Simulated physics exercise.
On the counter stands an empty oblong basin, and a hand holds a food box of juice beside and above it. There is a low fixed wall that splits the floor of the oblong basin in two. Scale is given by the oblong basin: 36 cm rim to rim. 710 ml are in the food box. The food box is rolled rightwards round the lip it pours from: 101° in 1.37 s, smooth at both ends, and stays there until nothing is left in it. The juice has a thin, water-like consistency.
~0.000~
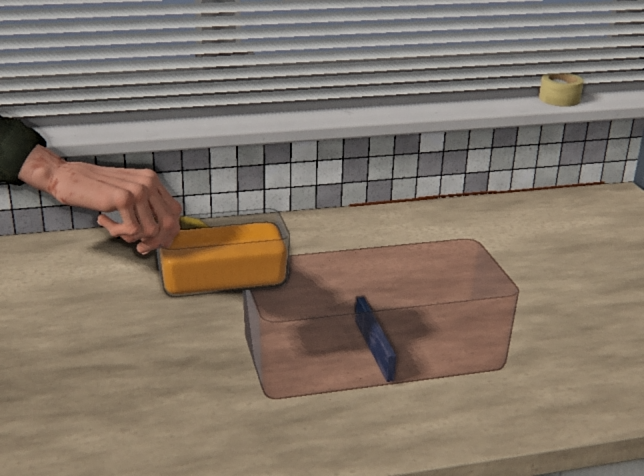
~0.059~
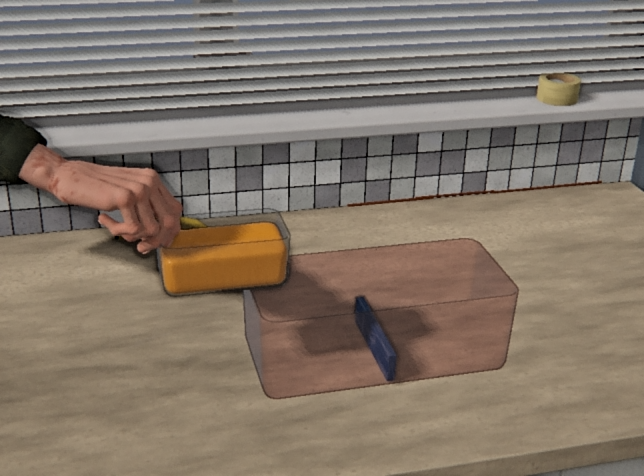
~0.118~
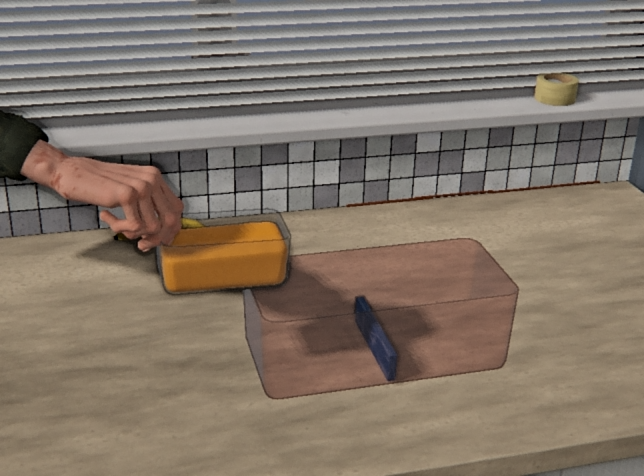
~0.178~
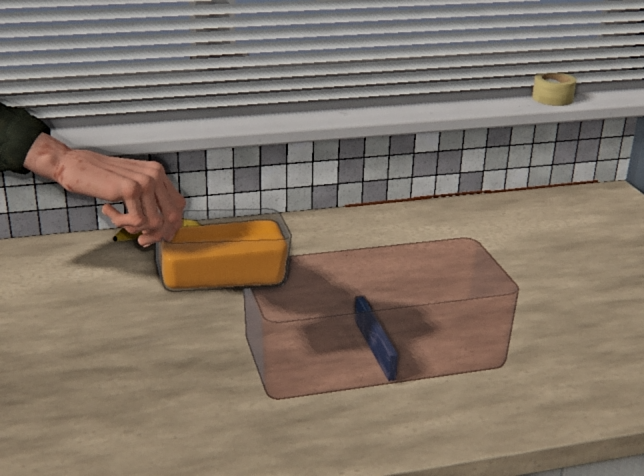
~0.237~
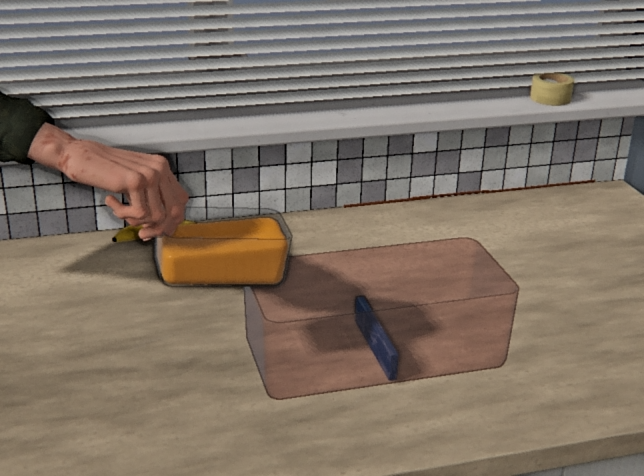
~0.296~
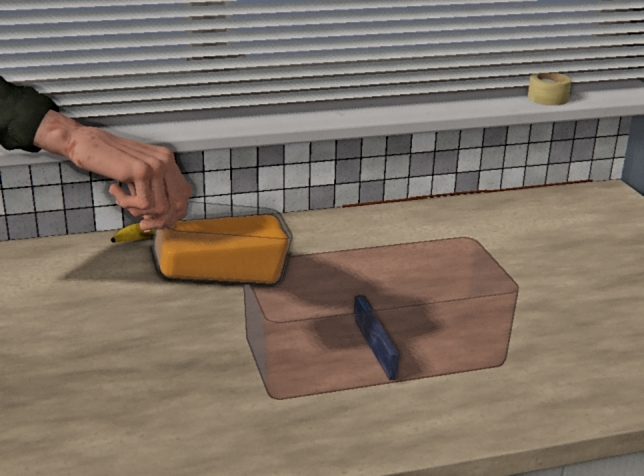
A hand slowly tilts a clear box of orange juice rightwards beside an empty basin.
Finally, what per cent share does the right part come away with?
Roughly 11 per cent.
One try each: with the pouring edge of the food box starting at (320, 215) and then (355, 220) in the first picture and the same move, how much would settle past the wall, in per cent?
In order, 70 and 95 per cent.
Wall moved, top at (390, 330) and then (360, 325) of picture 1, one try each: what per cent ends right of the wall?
5 then 40 %.
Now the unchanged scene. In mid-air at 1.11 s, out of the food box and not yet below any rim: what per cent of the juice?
10 per cent or so.
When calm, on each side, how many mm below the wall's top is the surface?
Left roughly 20 mm; right roughly 42 mm.
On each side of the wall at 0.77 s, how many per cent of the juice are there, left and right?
Around 14 percent on the left and 0 on the right.
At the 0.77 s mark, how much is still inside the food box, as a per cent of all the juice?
Still held: Roughly 52 % of the total.
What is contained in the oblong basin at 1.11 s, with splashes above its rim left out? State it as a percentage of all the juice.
About 80 per cent.
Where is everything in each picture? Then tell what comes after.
In the first frame, it leans 0°; its right rim is at (284, 224); the juice meets the walls at (160, 245) and (281, 234); the oblong basin's rim runs from (251, 292) to (498, 266); the wall's top is at (375, 326).
In the second frame, it leans 0°; its right rim is at (284, 224); the juice meets the walls at (161, 245) and (281, 234).
In the third frame, it leans 2°; its right rim is at (284, 225); the juice meets the walls at (161, 244) and (282, 233).
In the fourth frame, it leans 4°; its right rim is at (285, 225); the juice meets the walls at (160, 243) and (282, 231).
In the fifth frame, it leans 7°; its right rim is at (285, 225); the juice meets the walls at (160, 240) and (282, 229).
In the sixth frame, it leans 11°; its right rim is at (285, 225); the juice meets the walls at (159, 236) and (282, 226).
Then, 0.77 s in, the tilt is 60° and 52 per cent is still to pour, 15 is left of the wall and 0 right of it.
Then, 1.11 s in, the tilt is 93° and 11 per cent is still to pour, 71 is left of the wall and 9 right of it.
Then, 1.48 s in, the tilt is 101° and 1 per cent is still to pour, 87 is left of the wall and 10 right of it.
Then, 1.87 s in, the tilt is 101° and 0 per cent is still to pour, 89 is left of the wall and 11 right of it.
Finally, 89 per cent lies left of the wall, 11 right of it and 0 outside.
